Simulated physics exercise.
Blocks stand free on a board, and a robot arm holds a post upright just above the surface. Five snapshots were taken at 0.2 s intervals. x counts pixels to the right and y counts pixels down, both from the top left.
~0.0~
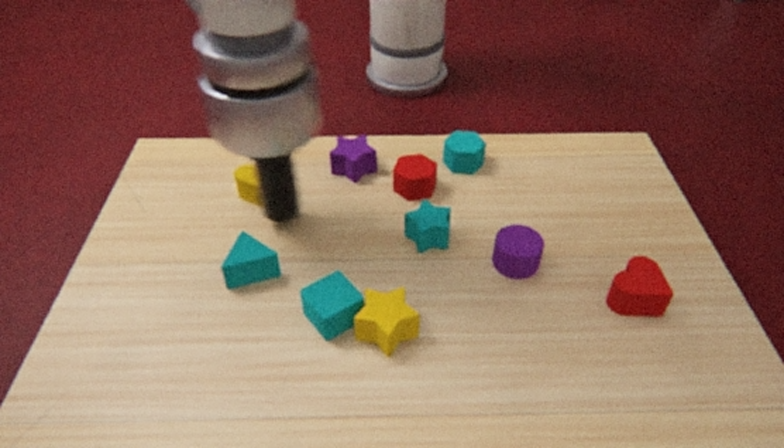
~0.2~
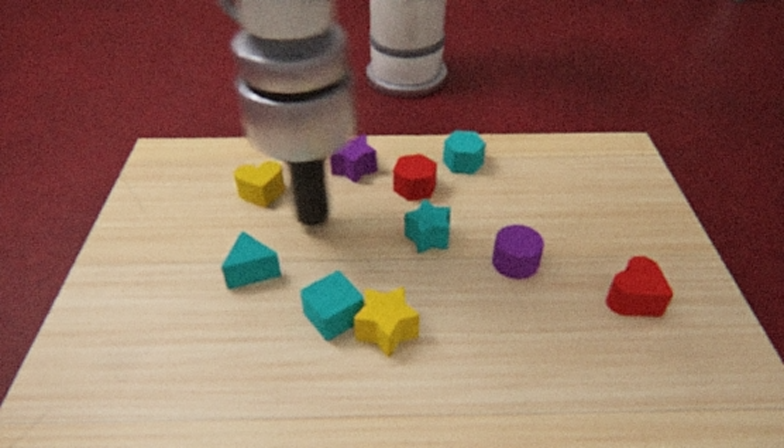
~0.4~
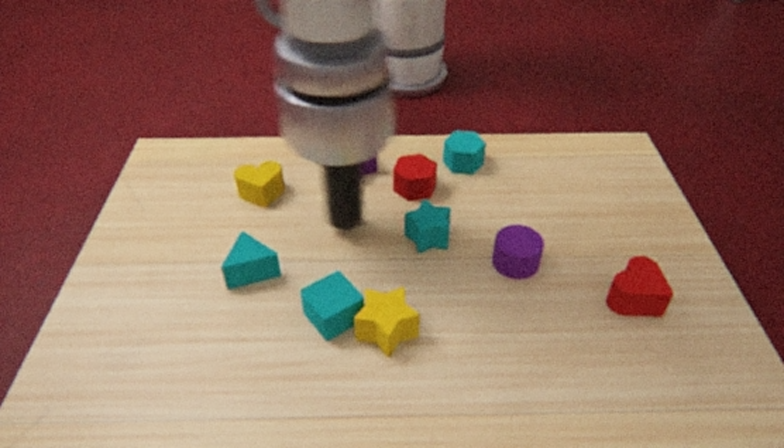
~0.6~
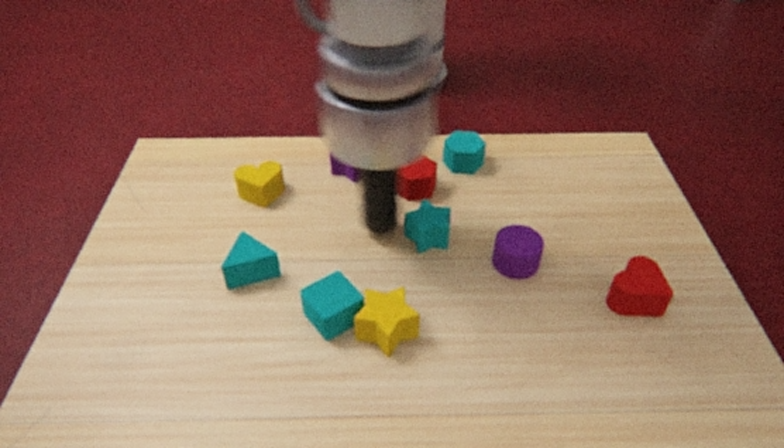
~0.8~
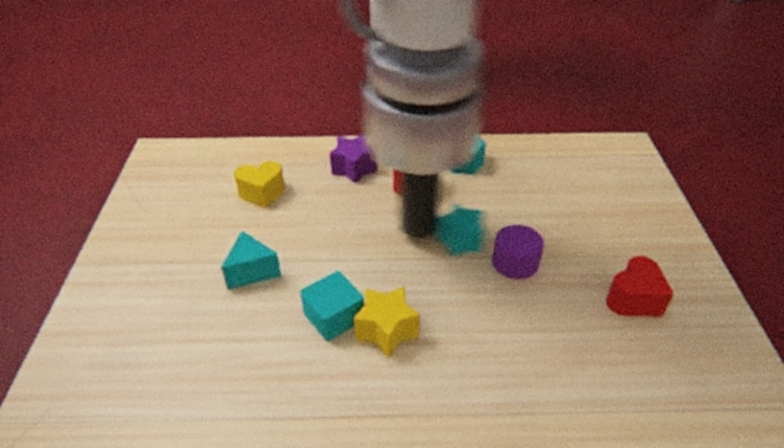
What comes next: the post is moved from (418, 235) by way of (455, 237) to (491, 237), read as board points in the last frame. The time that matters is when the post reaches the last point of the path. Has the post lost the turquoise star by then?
I'd say no.
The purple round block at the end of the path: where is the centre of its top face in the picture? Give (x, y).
It will end up at (554, 251).
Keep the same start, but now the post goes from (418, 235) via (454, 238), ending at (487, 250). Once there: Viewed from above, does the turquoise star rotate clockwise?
Short answer: No.
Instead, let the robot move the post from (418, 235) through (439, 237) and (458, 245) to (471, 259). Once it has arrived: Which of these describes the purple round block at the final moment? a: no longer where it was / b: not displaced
I'll go with a - no longer where it was.
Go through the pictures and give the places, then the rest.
In the first frame, post's lower end at (282, 211); red hexagon at (415, 166); turquoise star at (430, 215); purple round block at (520, 240).
In the second frame, post at (313, 214); blocks still.
In the third frame, post at (346, 218); blocks still.
In the fourth frame, post at (381, 222); blocks still.
In the fifth frame, post at (418, 226); red hexagon hidden; turquoise star at (463, 218); purple round block at (520, 240).
On the path given first. Halfway along, post at (456, 228); turquoise star at (502, 218); purple round block at (537, 244).
At the end, post at (492, 228); red hexagon still; turquoise star at (540, 219); purple round block at (554, 251).
